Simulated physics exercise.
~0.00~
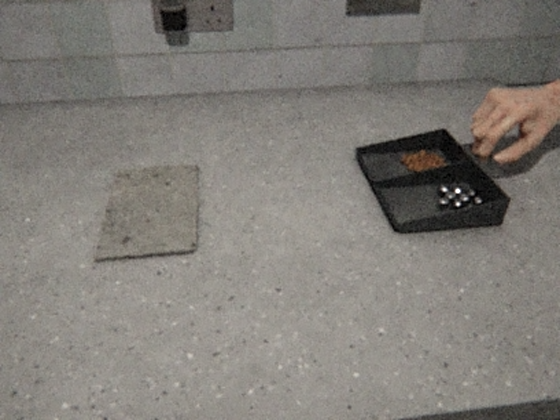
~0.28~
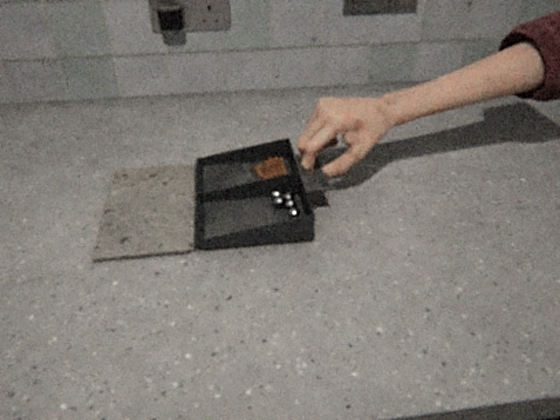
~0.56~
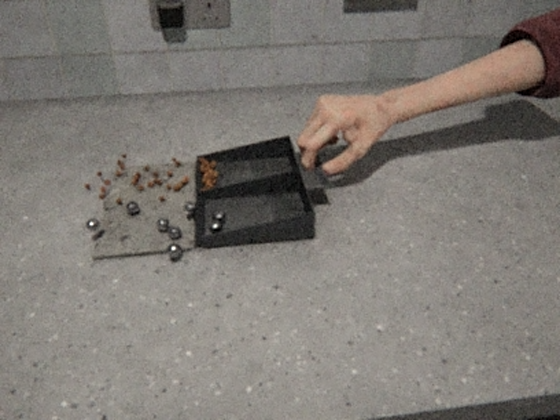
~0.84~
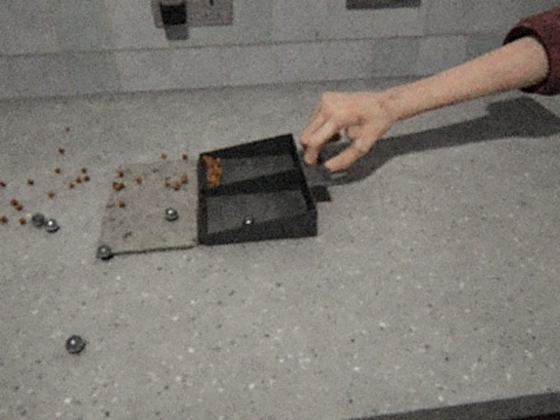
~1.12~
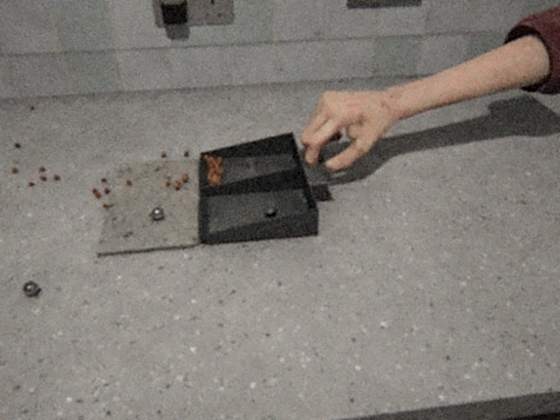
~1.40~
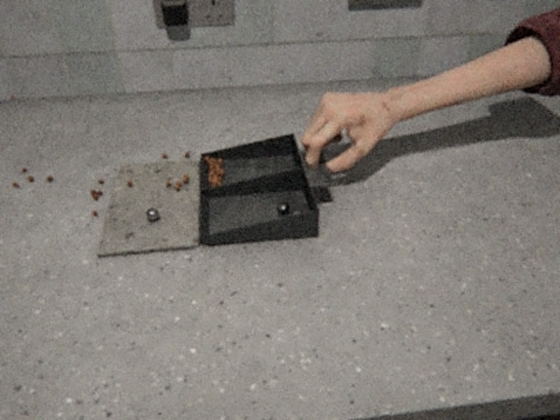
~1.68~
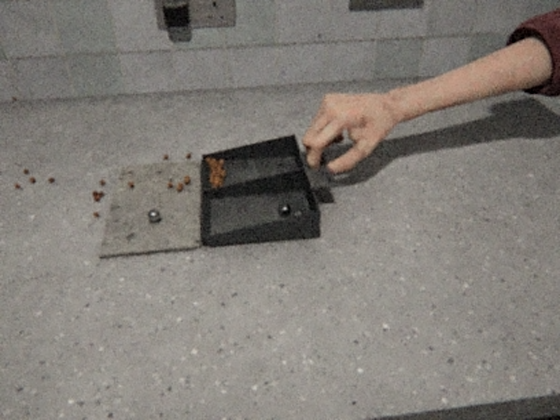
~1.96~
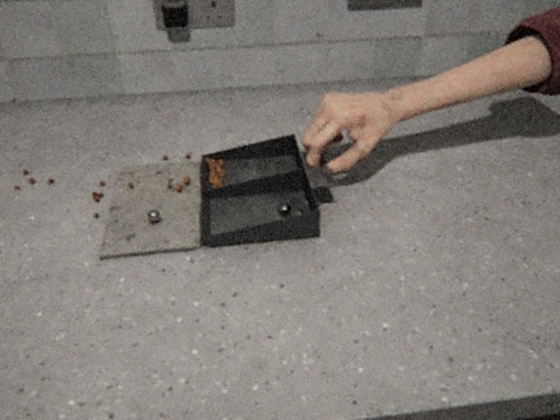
Hand sliding a black two-part tray left into a flat slab, metal balls and small reddish pieces spilling over, some staying inside.
